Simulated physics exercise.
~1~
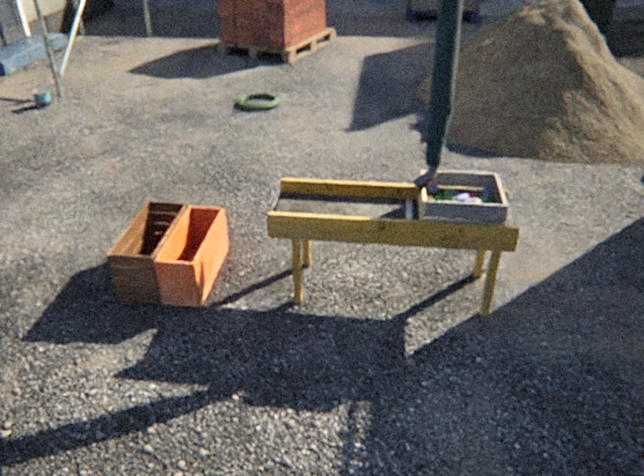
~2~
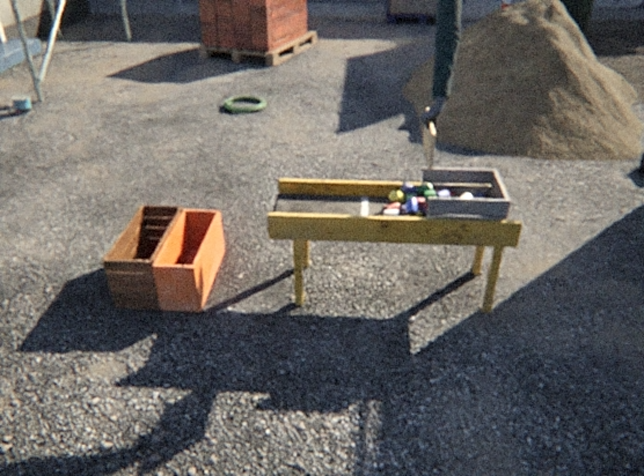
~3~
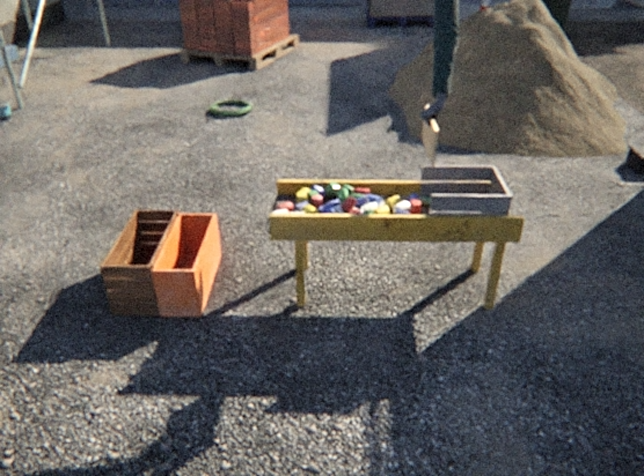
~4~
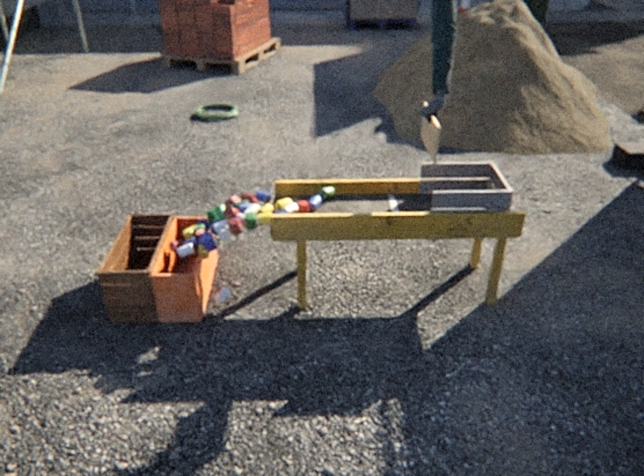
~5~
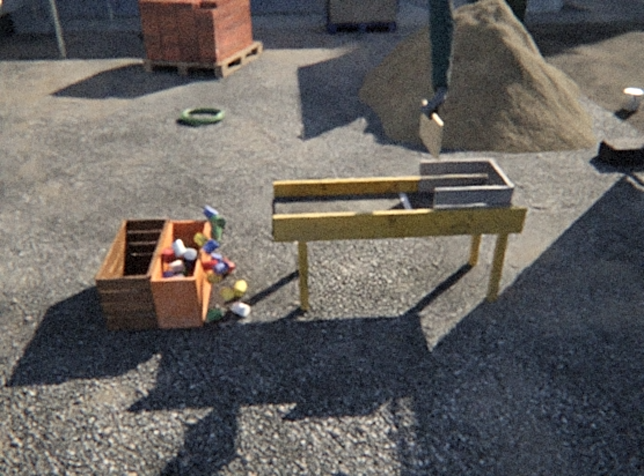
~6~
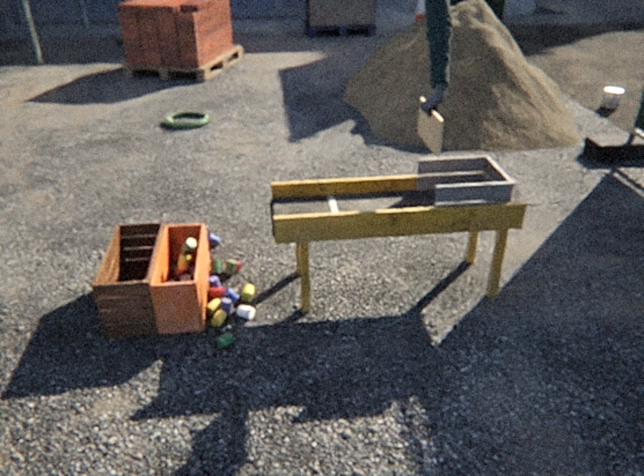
A yellow-sided belt on legs stands on a sunlit gravel yard, seen from slightly above, with a grey pen at its right end and an orange tote beside a brown wooden tote to the left. Behind are a sand pile, a stack of reddish blocks on a pallet and a green ring. A gate lifts from the pen, and colourful jars ride left along the belt in a loose crowd. They spill off the end toward the orange tote as the view drifts slightly. Some land inside, while others tumble down its near side and rest on the gravel between tote and belt.
